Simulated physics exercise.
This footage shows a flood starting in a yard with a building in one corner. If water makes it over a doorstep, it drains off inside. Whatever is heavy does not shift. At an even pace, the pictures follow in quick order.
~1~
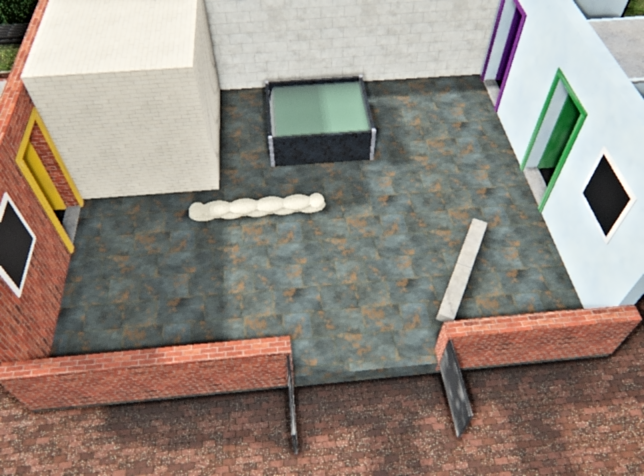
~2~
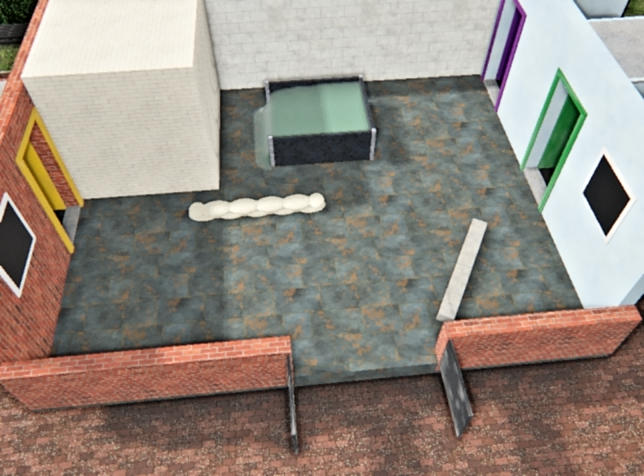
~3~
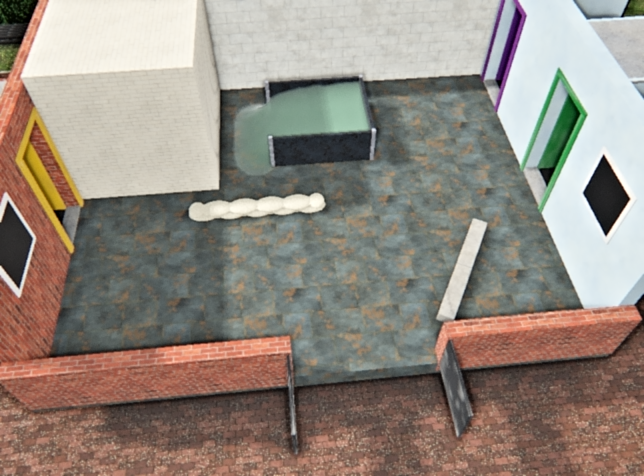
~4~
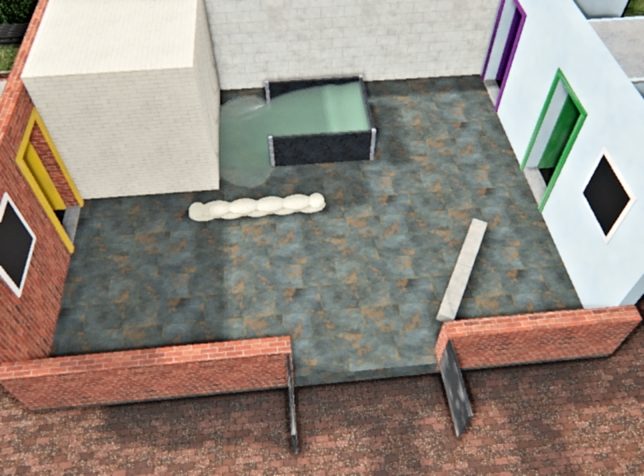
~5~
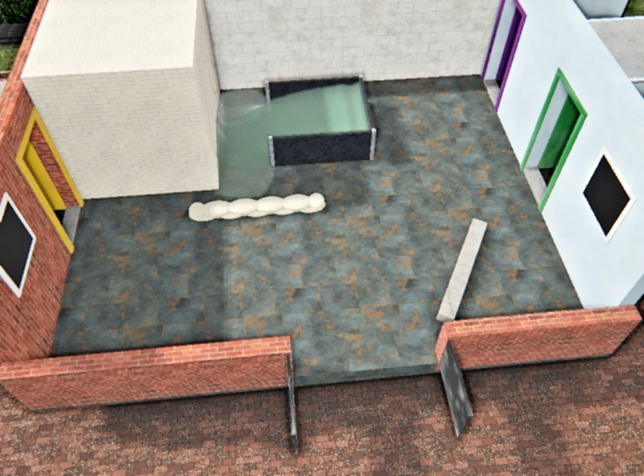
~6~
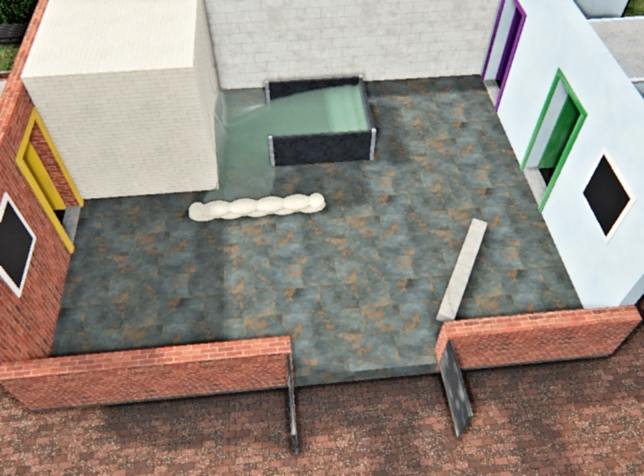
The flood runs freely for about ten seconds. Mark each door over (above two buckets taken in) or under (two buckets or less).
Purple door: Over. Green door: Under. Yellow door: Over.
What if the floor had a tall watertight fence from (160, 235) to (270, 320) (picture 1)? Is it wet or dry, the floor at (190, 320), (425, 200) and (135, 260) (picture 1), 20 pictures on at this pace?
Listed order: Spared, swamped, spared.
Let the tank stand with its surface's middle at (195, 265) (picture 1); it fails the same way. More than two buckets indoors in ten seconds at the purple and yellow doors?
In short: Purple door falls short, yellow door exceeds the threshold.
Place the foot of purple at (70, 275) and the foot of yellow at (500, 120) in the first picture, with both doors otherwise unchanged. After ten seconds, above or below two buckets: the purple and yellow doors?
Purple door: Under the limit; yellow door: Over the limit.
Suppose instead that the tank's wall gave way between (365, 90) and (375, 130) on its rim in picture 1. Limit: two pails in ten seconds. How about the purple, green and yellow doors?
Well, the purple door overshoots, the green door overshoots, and the yellow door comes up short.
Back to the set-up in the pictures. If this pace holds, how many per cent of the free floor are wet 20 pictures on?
That should be about 40 %.
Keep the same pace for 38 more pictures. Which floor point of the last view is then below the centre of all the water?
Roughly (330, 163).
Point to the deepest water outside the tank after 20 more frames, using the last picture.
About at (475, 75).
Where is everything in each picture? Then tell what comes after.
In the first frame, the open tank at (318, 109) is whole and still.
In the second frame, water pours out at (272, 129) and has run to (271, 169).
In the third frame, the front is at (252, 172), out from the gap at (272, 130).
In the fourth frame, the front is at (219, 172), out from the gap at (272, 131).
In the fifth frame, water pours out at (272, 131) and has run to (219, 191).
In the sixth frame, the front is at (212, 202), out from the gap at (272, 131).
A moment on, water covers 10 % of the floor; the purple door not reached, the green door not reached, the yellow door not reached.
Next, water covers 25 % of the floor; the purple door not reached, the green door not reached, the yellow door not reached.
Then, water covers 40 % of the floor; the purple door under two buckets in, the green door not reached, the yellow door over two buckets in.
Later, water covers 60 % of the floor; the purple door far over two buckets in, the green door wet at the sill, nothing in, the yellow door far over two buckets in.
In the end, water covers 80 % of the floor; the purple door far over two buckets in, the green door wet at the sill, nothing in, the yellow door far over two buckets in.
